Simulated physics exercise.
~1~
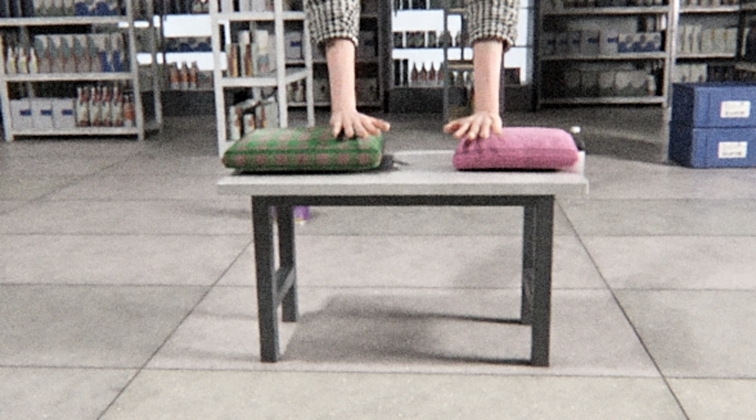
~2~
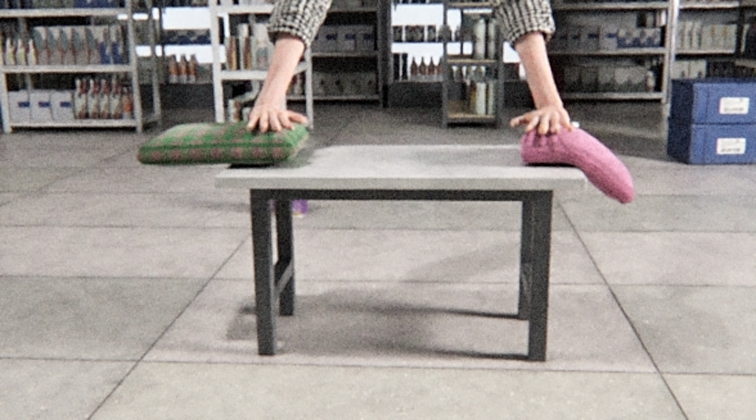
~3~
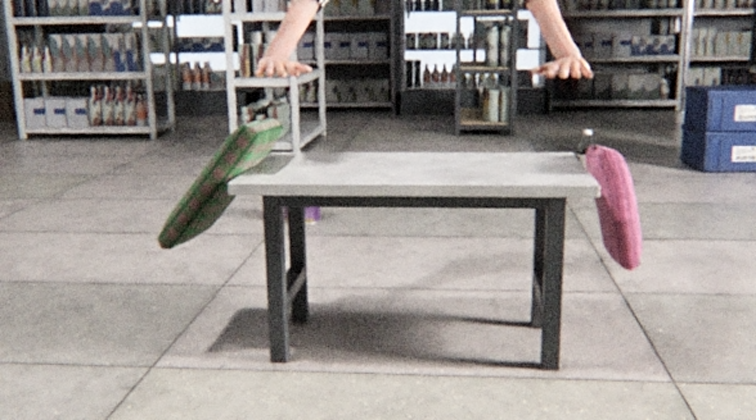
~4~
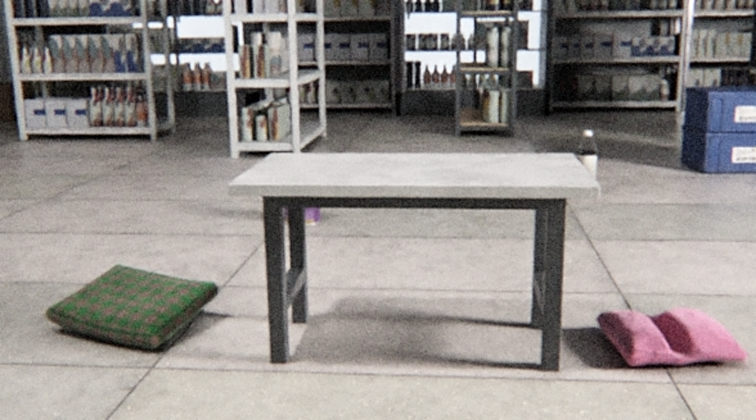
The footage shows two hands sliding a green checked cushion left and a pink soft bag right along a bench, the bag drooping over its end. The hands let go and draw back as both drop off opposite ends, coming to rest on the floor.
